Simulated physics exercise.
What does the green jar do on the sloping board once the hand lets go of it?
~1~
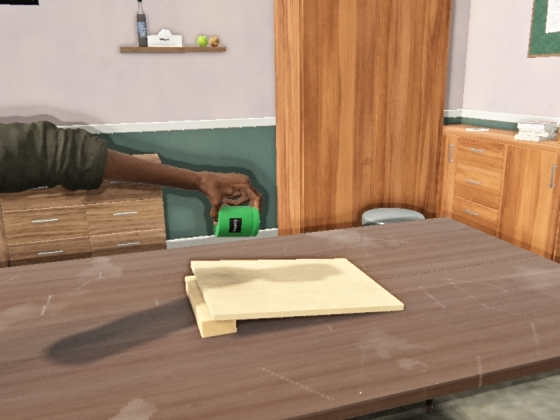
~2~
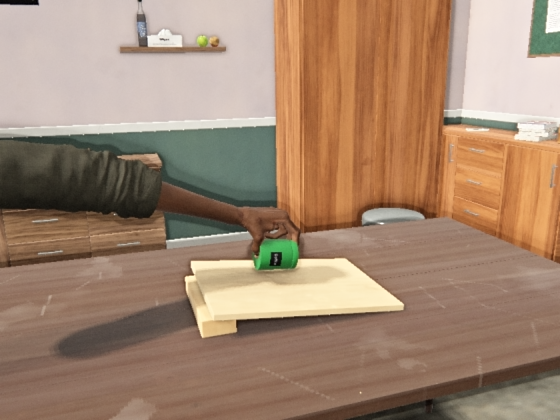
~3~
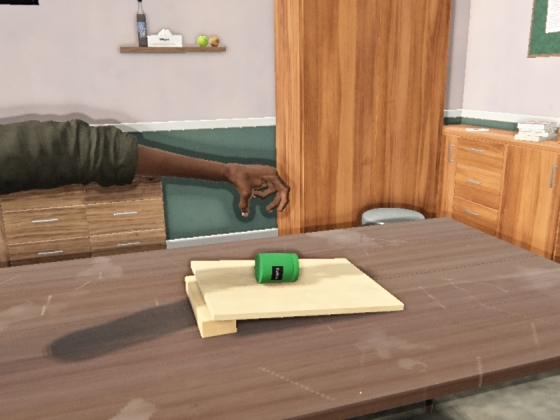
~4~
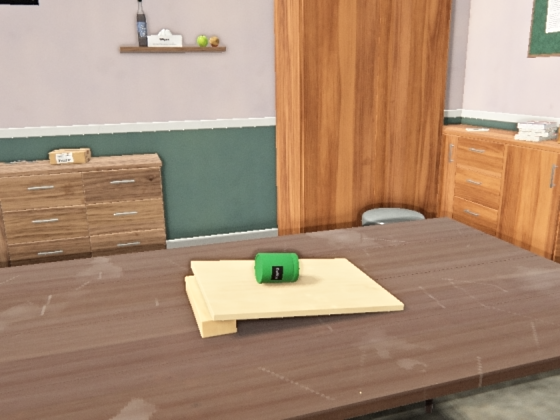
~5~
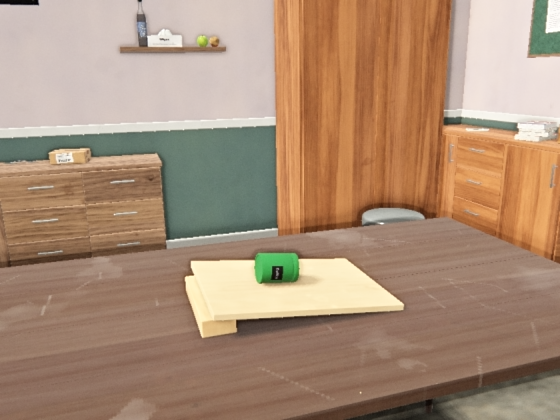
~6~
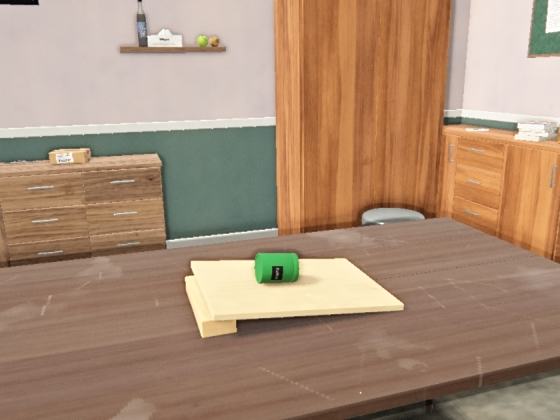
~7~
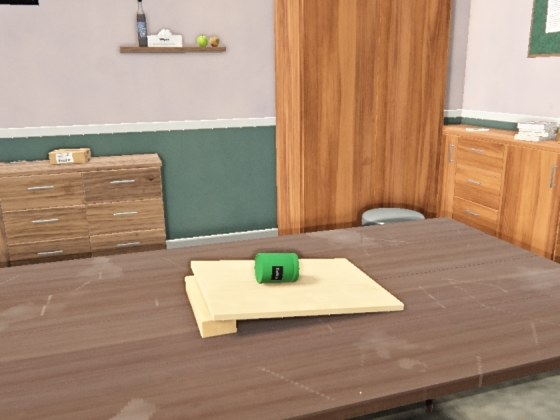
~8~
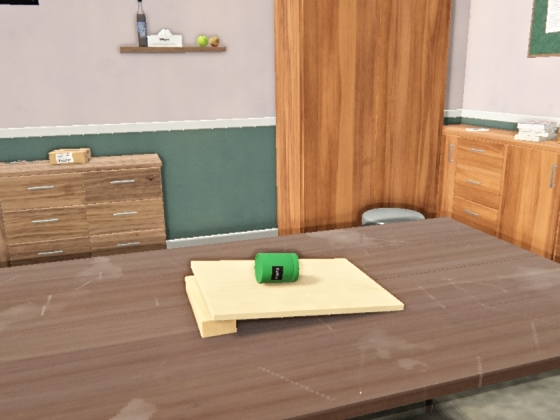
It stays at rest on its side, in the same spot where the hand set it down.
